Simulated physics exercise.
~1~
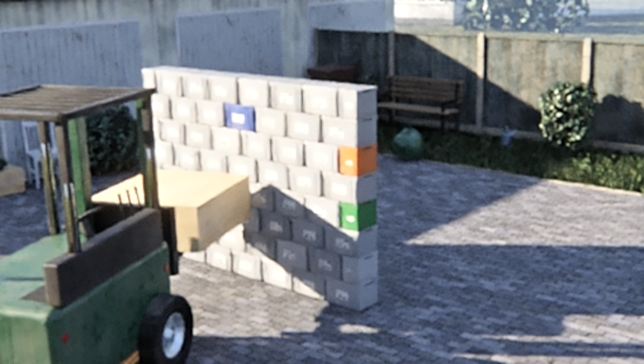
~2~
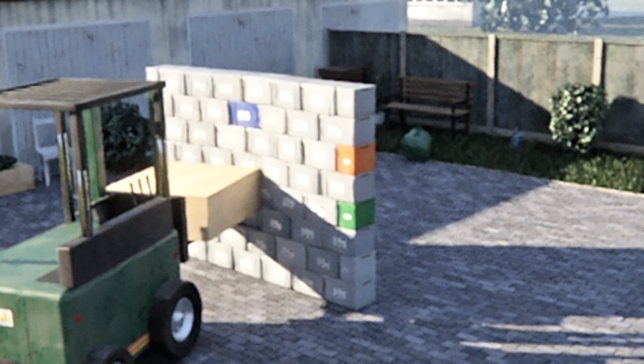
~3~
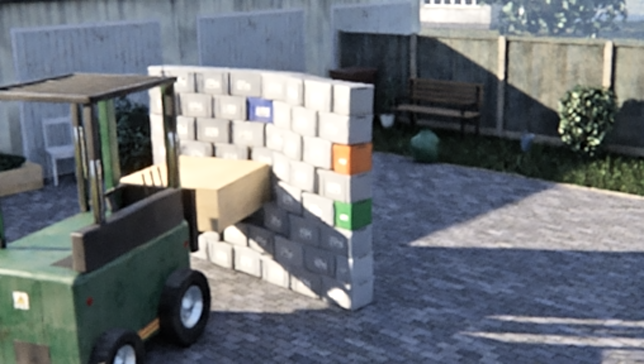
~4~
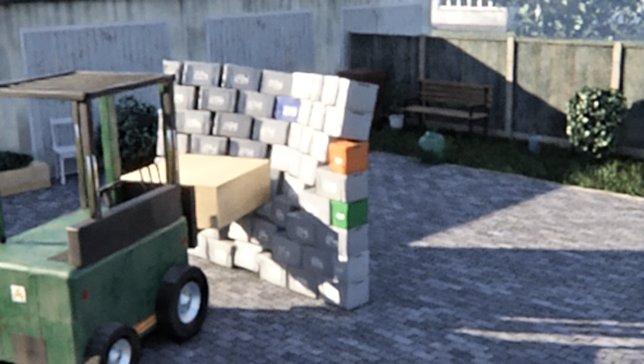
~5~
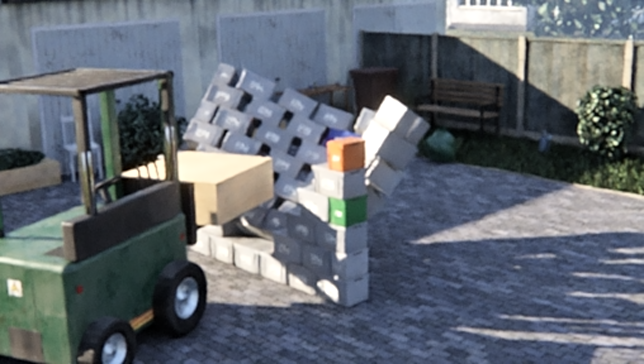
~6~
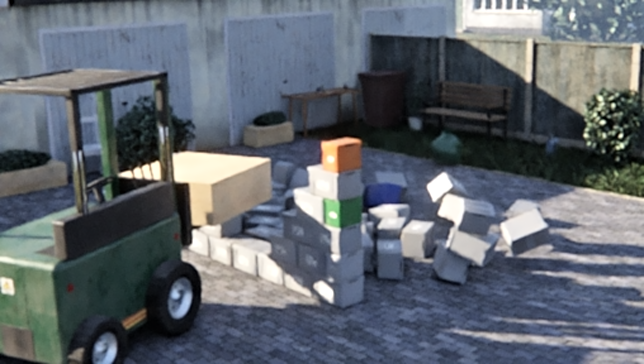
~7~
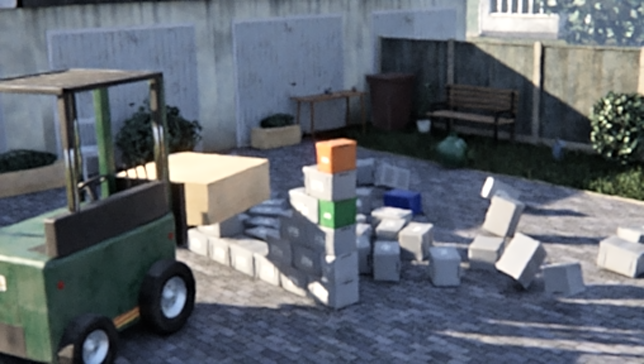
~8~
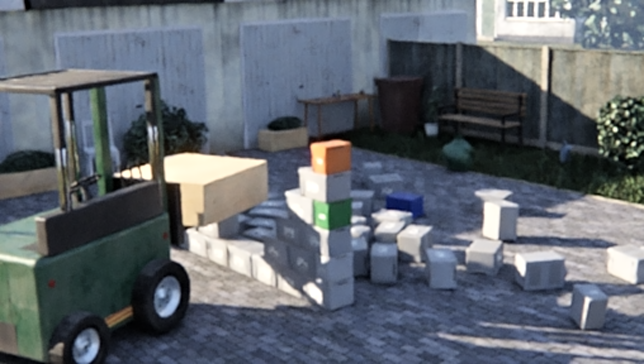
At the start, a green forklift holding a large tan box stands against a free-standing wall of pale grey blocks, with one blue, one orange and one green block among them, in a paved yard. The box pushes into the wall, which bows and leans away from the truck. The upper part then breaks loose and topples backward, the blue block going with it. Blocks tumble and scatter across the paving to the right. At the end, the forklift stands beside a low, stepped remnant, the orange and green blocks still in place at its right end, while the blue one lies on the ground behind.
